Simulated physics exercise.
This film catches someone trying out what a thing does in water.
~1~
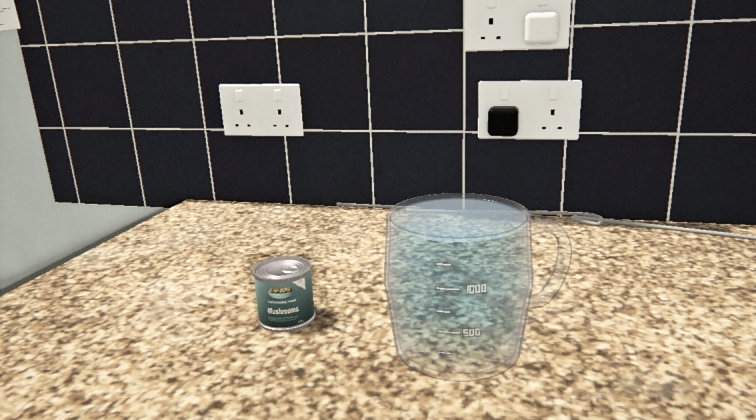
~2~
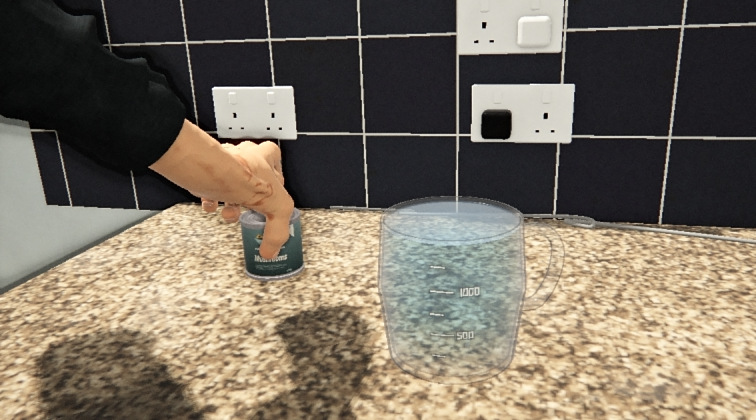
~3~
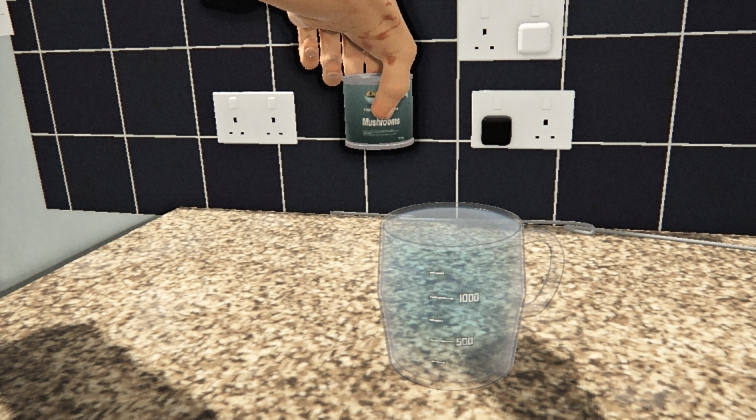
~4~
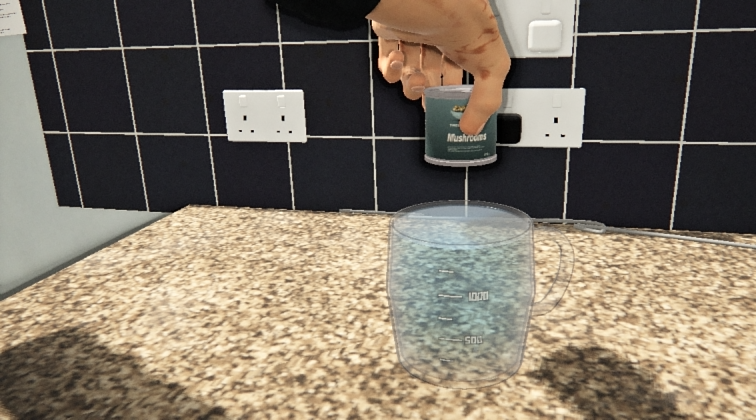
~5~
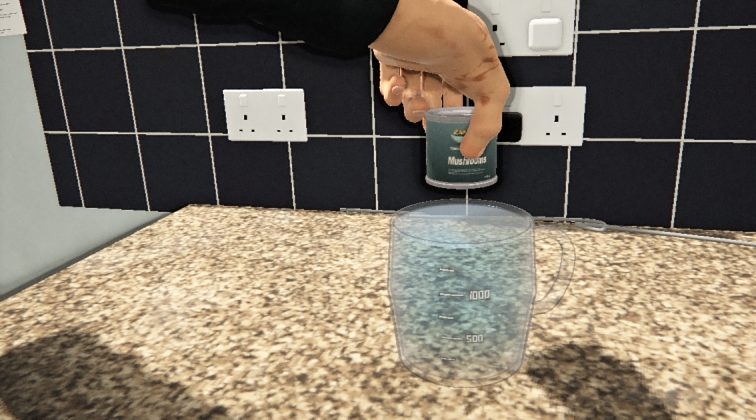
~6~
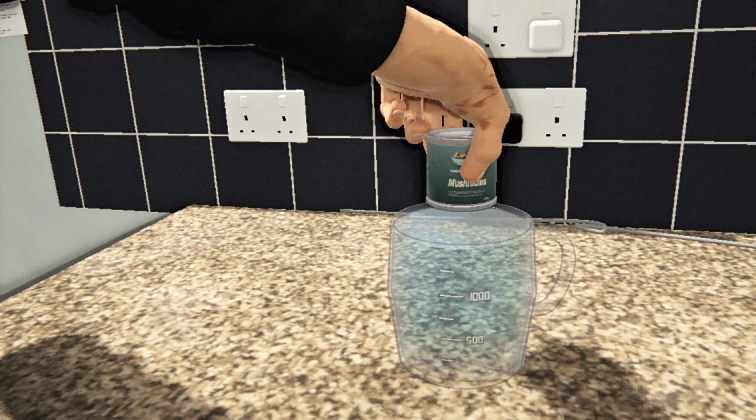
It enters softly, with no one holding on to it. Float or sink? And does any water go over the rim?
With the water, it goes down; meanwhile the jug pours over the edge.
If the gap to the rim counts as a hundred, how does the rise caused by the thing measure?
I'd put it at 280 in a hundred.
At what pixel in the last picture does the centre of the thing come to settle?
(460, 319), more or less.
A moment on, the tin of food enters the water; the jug is full to the brim; a puddle lies round it.
Further on, the tin of food goes on down; the jug is full to the brim; a puddle lies round it.
When it is over, the tin of food rests at the bottom; the jug is full to the brim; a puddle lies round it.
